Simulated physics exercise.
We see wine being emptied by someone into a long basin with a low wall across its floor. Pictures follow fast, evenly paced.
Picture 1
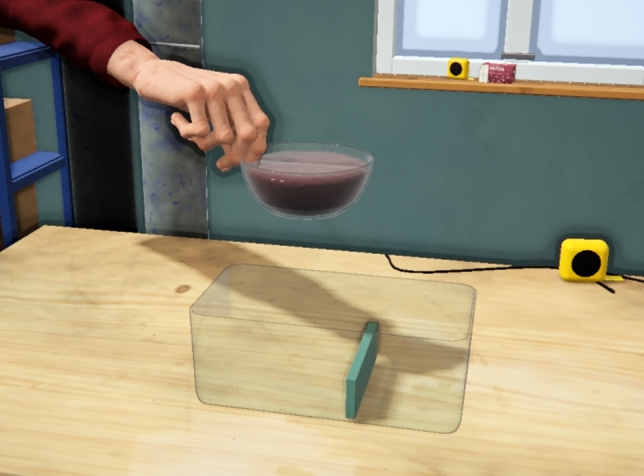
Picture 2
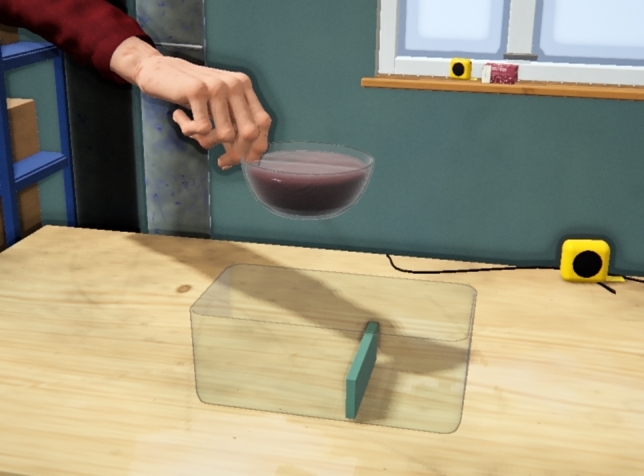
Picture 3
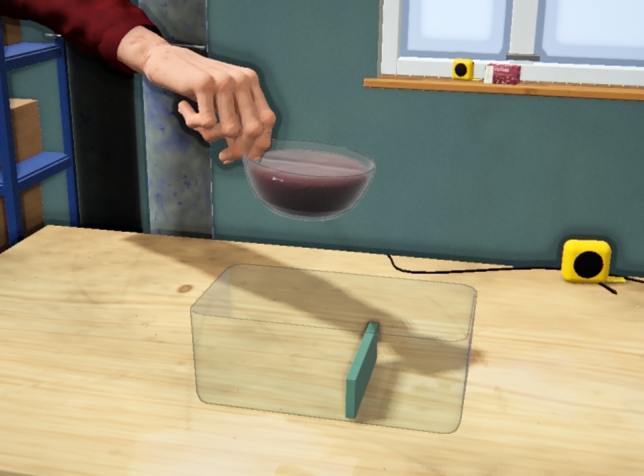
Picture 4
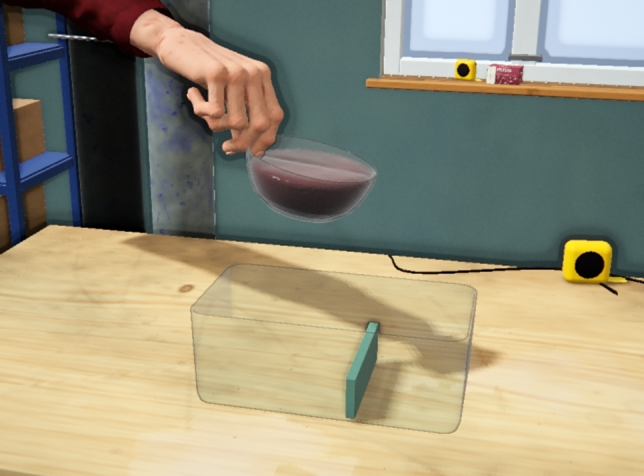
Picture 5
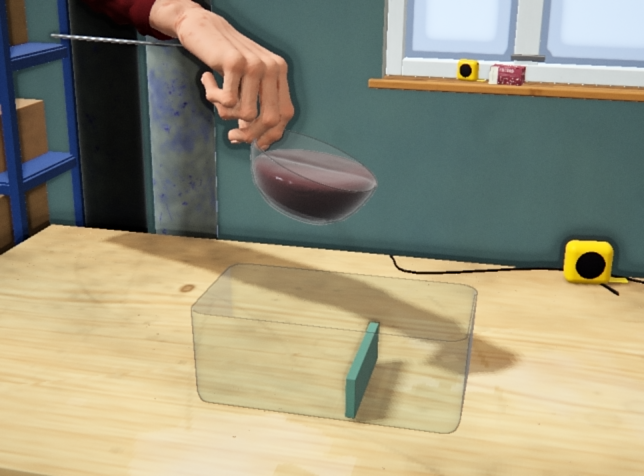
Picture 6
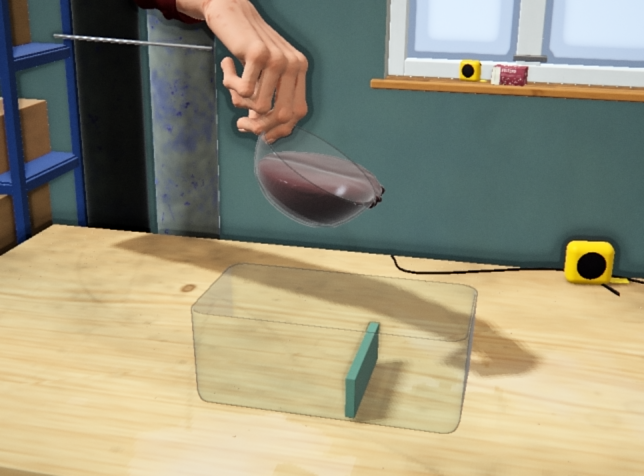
A hand in a dark red sleeve holds a clear bowl of dark wine above a pale wooden table, seen from slightly above in a room with green walls. Below sits a long transparent basin with a low teal wall across its floor, a yellow tape measure to the right. The hand lifts and turns, tilting the bowl rightward until wine reaches over its right lip, while the view barely shifts.
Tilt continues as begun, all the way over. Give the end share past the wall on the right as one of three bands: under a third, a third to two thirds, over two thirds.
The end share is over two thirds.
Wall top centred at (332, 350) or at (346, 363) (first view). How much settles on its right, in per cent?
Roughly 90 per cent first and roughly 75 per cent second.
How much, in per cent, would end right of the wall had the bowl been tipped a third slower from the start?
About 90 per cent.
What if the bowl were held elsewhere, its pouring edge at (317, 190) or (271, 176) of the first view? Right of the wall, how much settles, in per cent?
Around 25 percent first, around 10 percent second.
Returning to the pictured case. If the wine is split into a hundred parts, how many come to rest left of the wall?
15 % or thereabouts.
A moment on, the bowl is tipped on its side and 11 per cent is still to pour, 0 is left of the wall and 42 right of it.
Next, the bowl is tipped on its side and 1 per cent is still to pour, 7 is left of the wall and 73 right of it.
Then the bowl is tipped on its side and 0 per cent is still to pour, 12 is left of the wall and 80 right of it.
Later the bowl is tipped on its side and 0 per cent is still to pour, 13 is left of the wall and 79 right of it.
In the end 13 per cent lies left of the wall, 79 right of it and 8 outside.
